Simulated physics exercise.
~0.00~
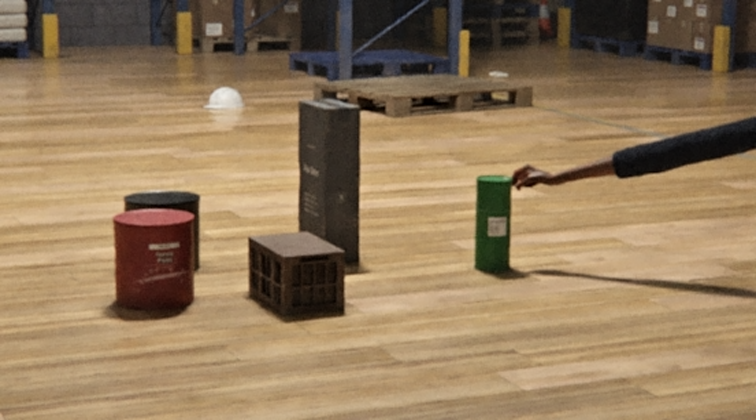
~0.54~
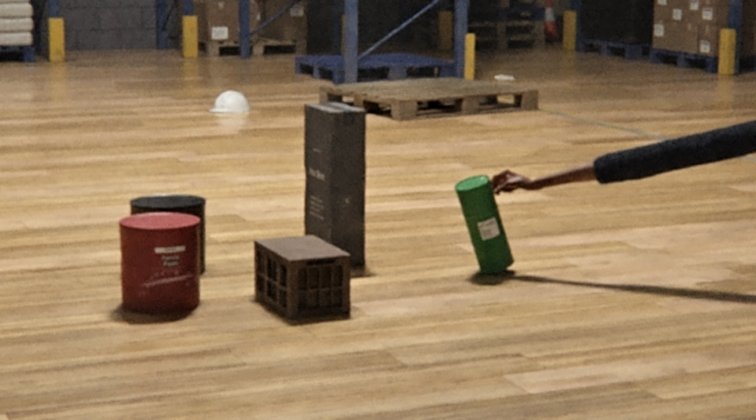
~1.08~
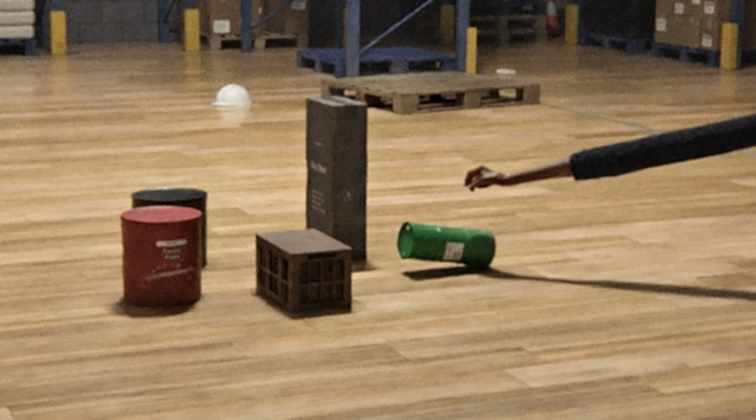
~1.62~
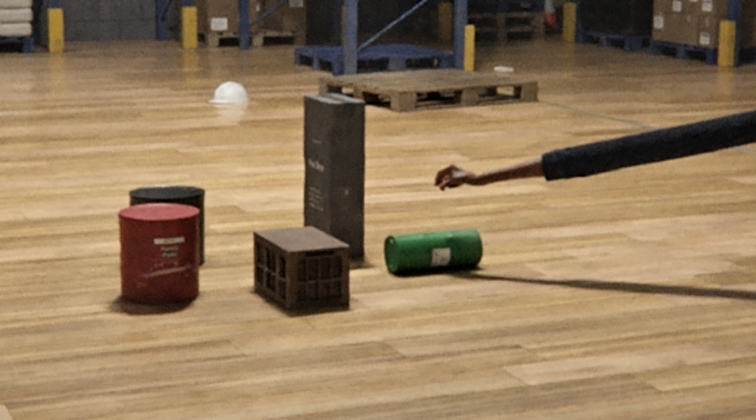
An arm in a dark sleeve reaches in from the right across the wooden floor of a warehouse, seen from slightly above by a gently swaying camera. Its fingers are at the top of an upright green canister. To the left stand a tall grey box, a low brown crate and a red pail with a black pail behind it, while pallets and shelving fill the background. The hand pushes leftward and the canister leans over. It topples onto its side, its top toward the left, and ends lying on the floor near the grey box, the hand stretched out above it.
